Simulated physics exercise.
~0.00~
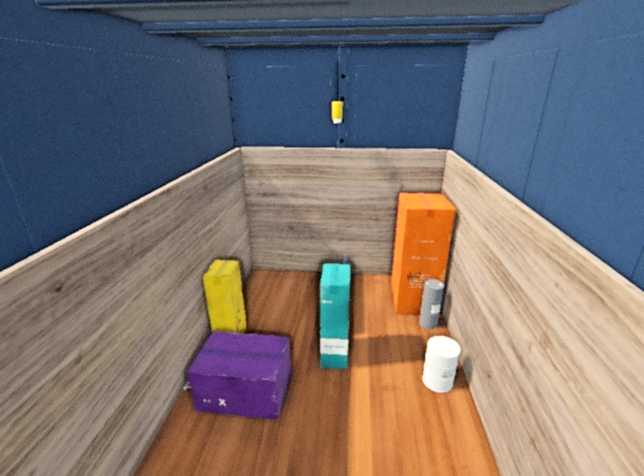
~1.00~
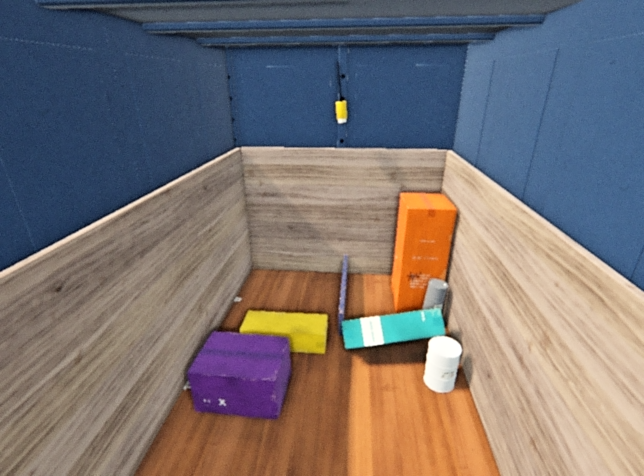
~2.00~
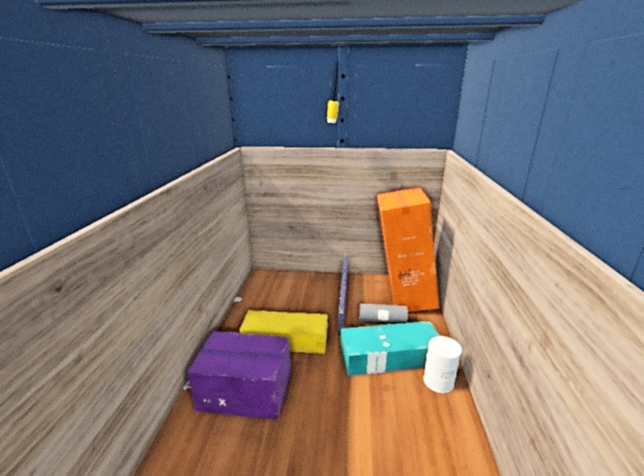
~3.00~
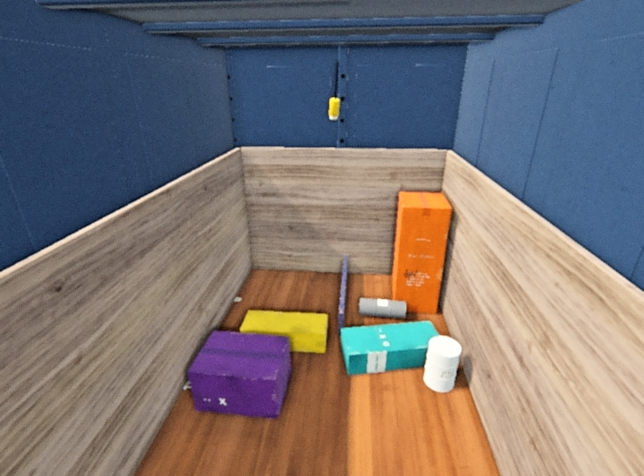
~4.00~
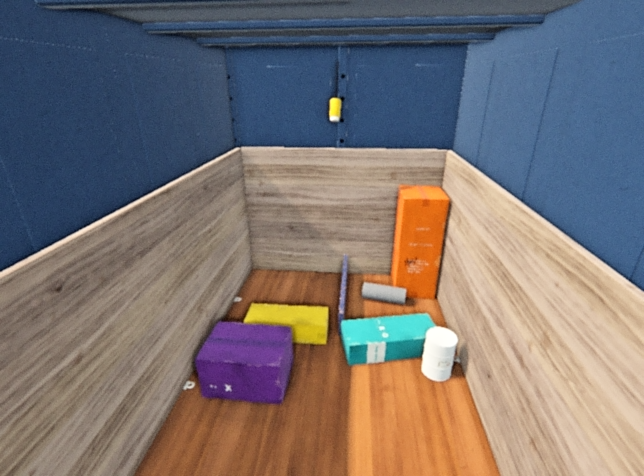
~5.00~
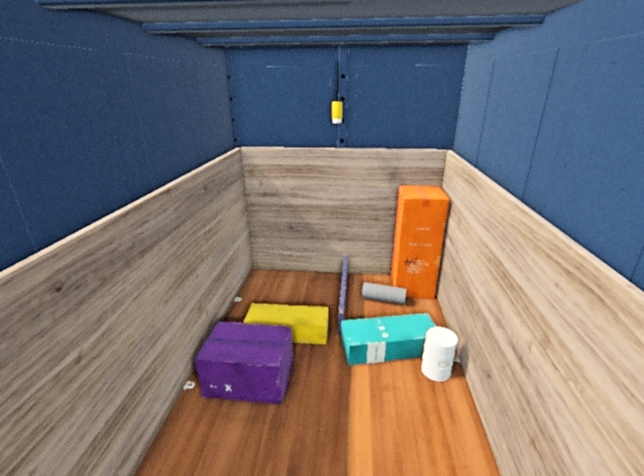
The yellow and turquoise boxes toppled to the right in the van, then the grey canister fell over as the tall orange box leaned left and righted itself. The load shifted slightly towards the front wall and settled, with the orange box upright.
